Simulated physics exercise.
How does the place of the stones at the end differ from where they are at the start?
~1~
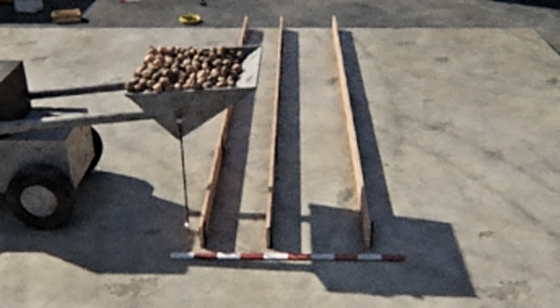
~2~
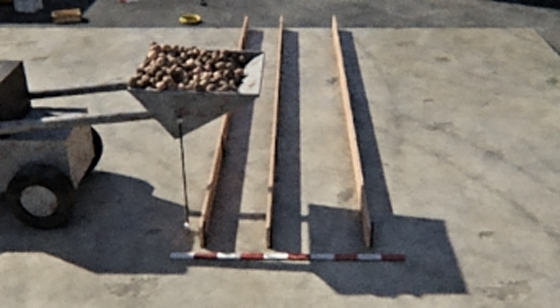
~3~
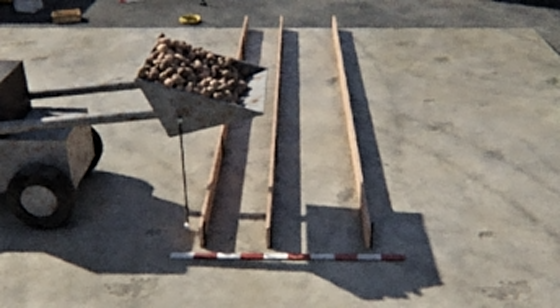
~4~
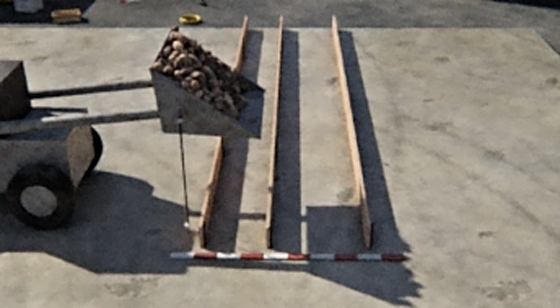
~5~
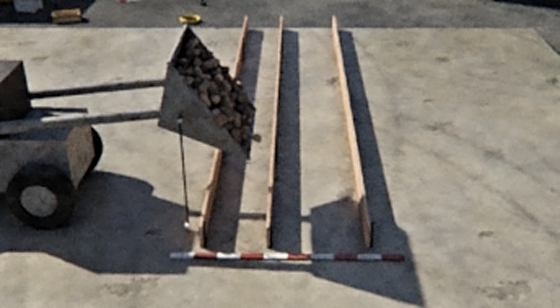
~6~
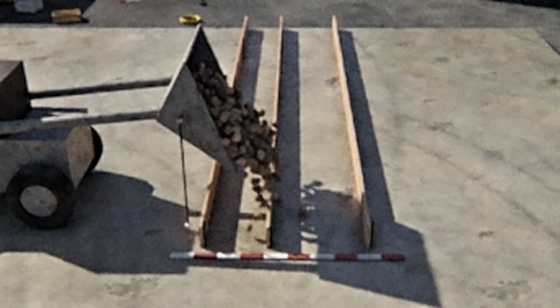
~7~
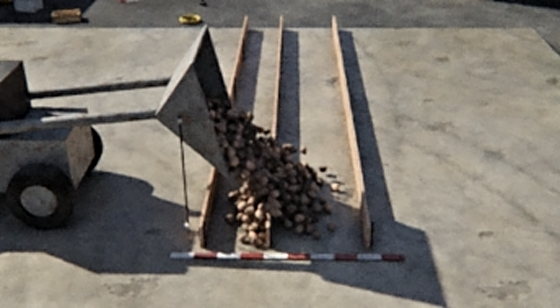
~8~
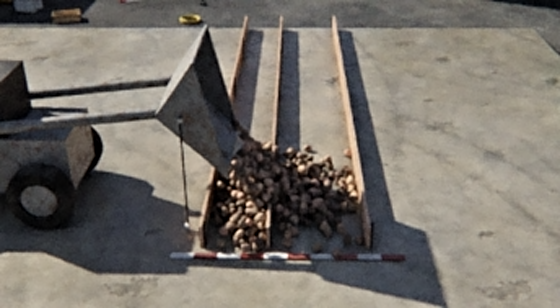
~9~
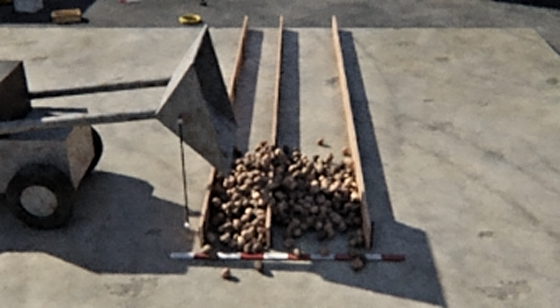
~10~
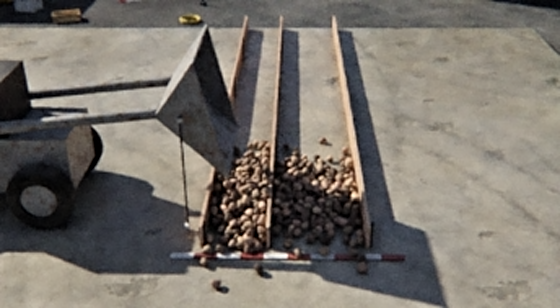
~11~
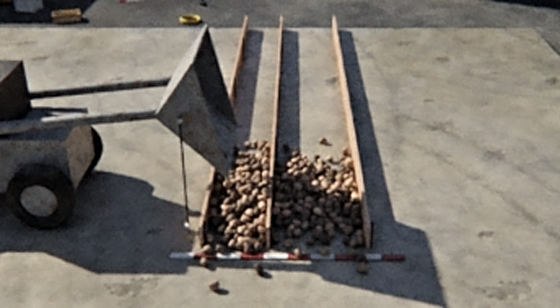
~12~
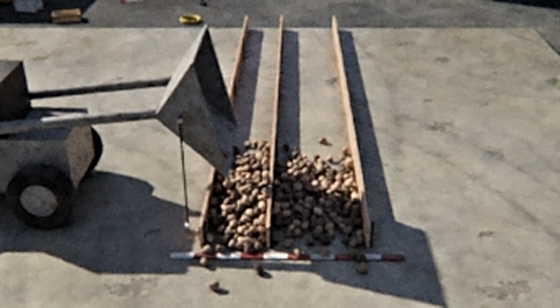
At the start the stones are heaped in the raised bucket at the upper left. At the end they lie lower and further right, spread on the ground in the two bays between the planks, with a few just in front of the banded strip.
